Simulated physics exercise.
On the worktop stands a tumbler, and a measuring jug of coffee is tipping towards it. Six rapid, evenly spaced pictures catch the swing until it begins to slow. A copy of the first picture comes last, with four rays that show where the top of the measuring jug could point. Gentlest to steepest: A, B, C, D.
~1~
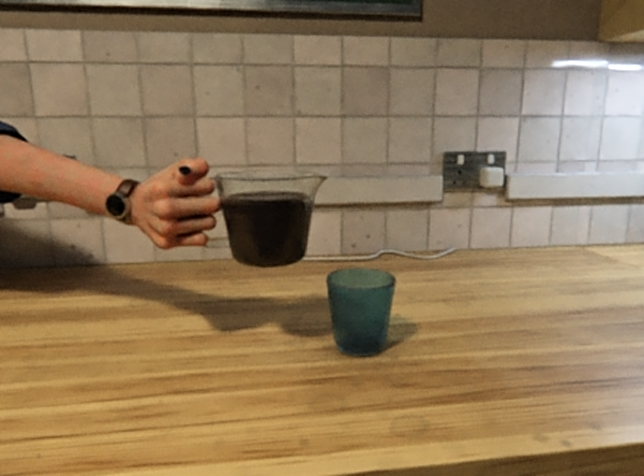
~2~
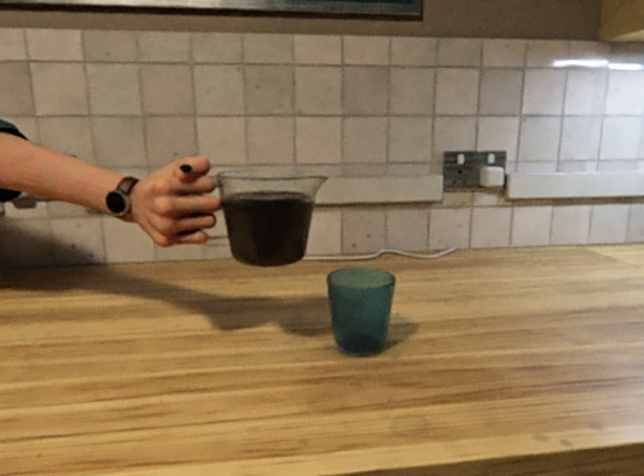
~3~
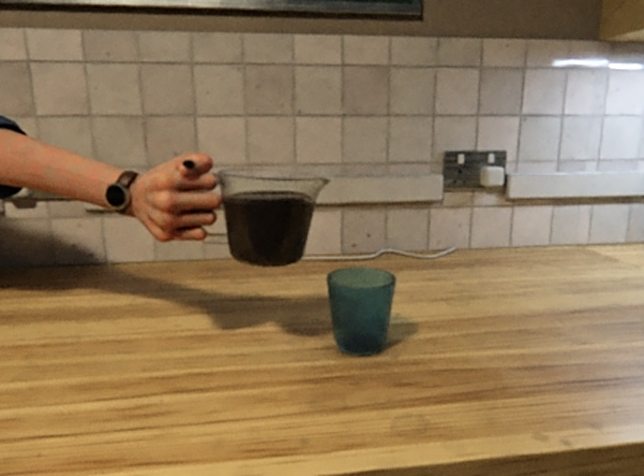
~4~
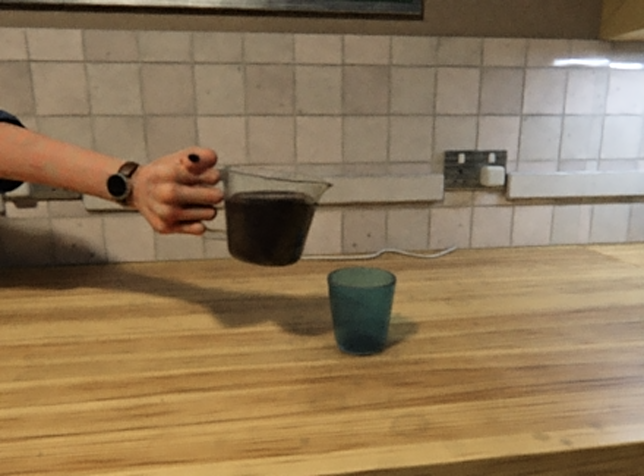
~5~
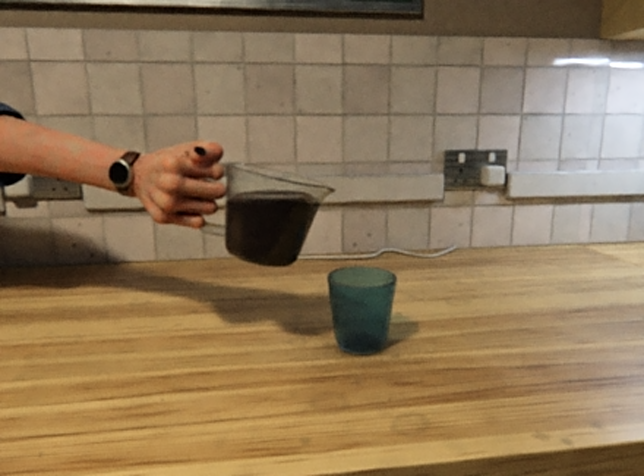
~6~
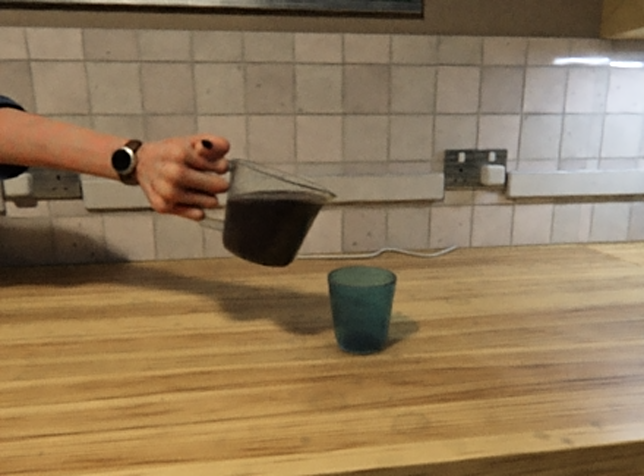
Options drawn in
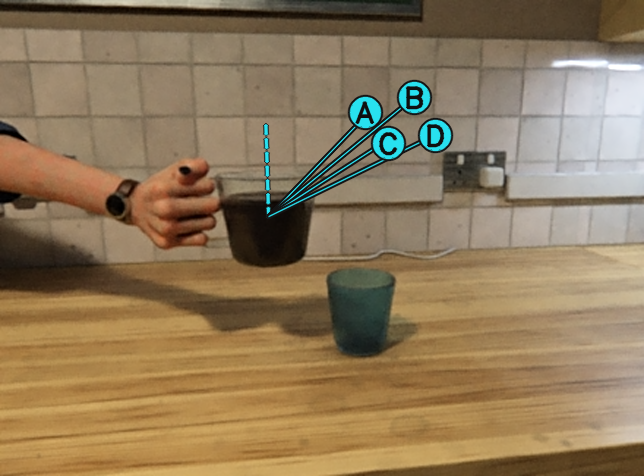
A hand held a clear glass jug of dark liquid above and to the left of a blue-green tumbler on a wooden worktop, nearly still at first, then slowly tilted it to the right.
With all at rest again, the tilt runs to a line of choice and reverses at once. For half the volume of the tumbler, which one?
Go for B.
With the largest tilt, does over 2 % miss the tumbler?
Yes, it does.
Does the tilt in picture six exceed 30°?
No.
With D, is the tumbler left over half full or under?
Over.
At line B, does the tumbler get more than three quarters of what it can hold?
No, less.
On the marked copy, A at (355, 126); B at (401, 107); C at (372, 149); D at (420, 142).
Choosing A, the tumbler ends with about 35 % of what it can hold.
Choosing B, the tumbler ends with about 51 % of what it can hold.
Choosing C, the tumbler ends with about 63 % of what it can hold; 4 % of the coffee is spilt.
Choosing D, the tumbler ends with about 75 % of what it can hold; 8 % of the coffee is spilt.
